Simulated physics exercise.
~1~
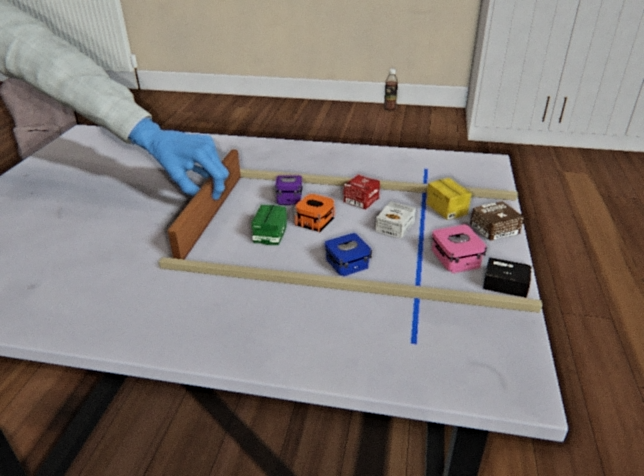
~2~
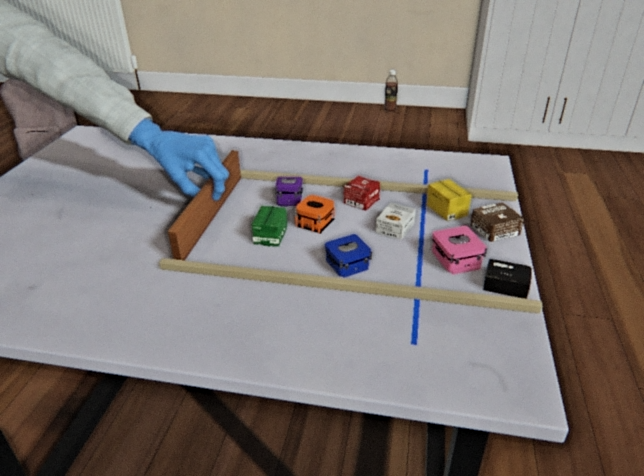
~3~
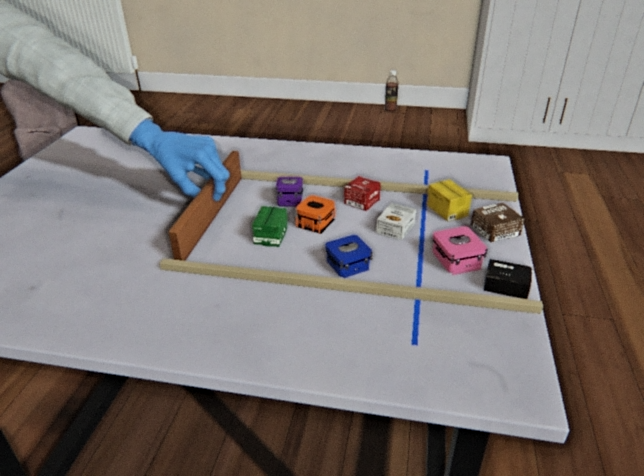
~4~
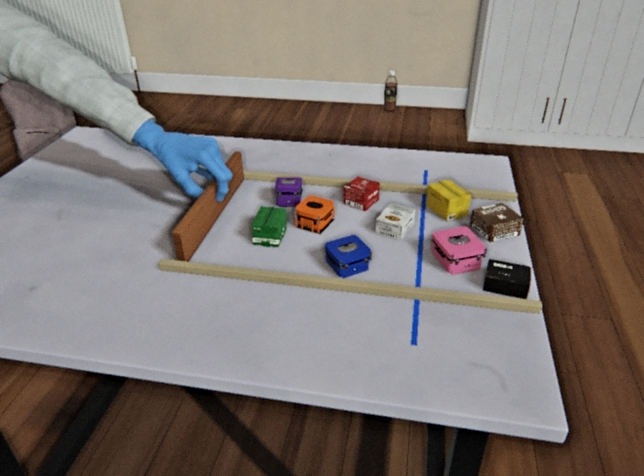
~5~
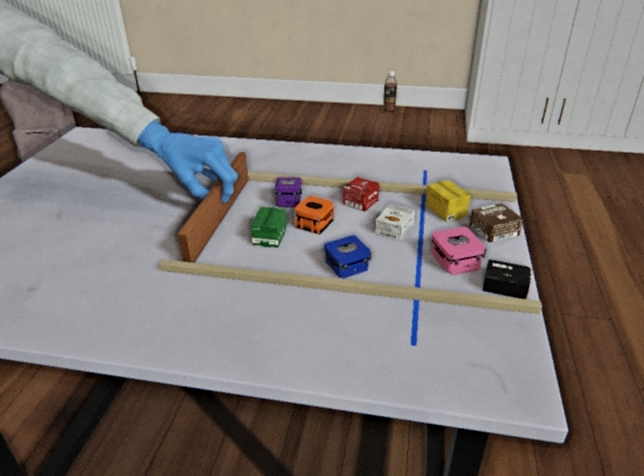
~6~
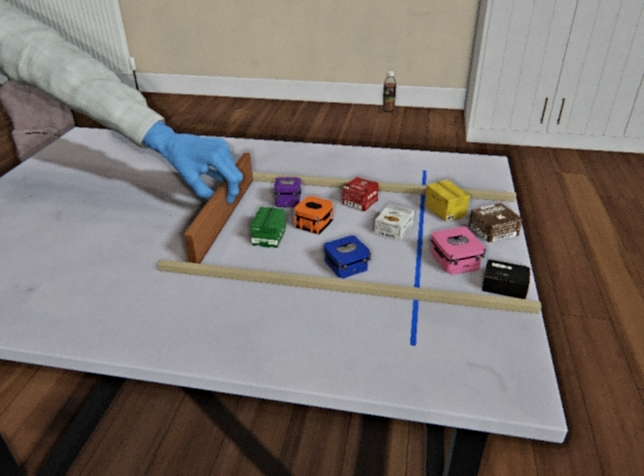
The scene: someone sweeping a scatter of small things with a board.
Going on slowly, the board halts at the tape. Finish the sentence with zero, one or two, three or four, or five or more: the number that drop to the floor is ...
The number that drop to the floor is zero.
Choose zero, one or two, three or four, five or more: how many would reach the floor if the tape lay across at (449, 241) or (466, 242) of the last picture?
Falls: One or two; 1 or 2.
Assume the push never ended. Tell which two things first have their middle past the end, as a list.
Brown box and then black box.
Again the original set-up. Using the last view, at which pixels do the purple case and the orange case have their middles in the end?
The purple case settles near (436, 207); as for the orange case, near (437, 224).
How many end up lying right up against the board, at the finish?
It's 5.
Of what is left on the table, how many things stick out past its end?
The total comes out at 1.
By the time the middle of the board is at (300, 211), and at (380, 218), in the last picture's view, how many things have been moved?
Well, it's 3 at the first one and 7 at the second.
Soon after, none off yet; black box at rest near (506, 279); brown box at rest near (495, 222); pink case at rest near (456, 250).
At rest, the number that fall off is zero.
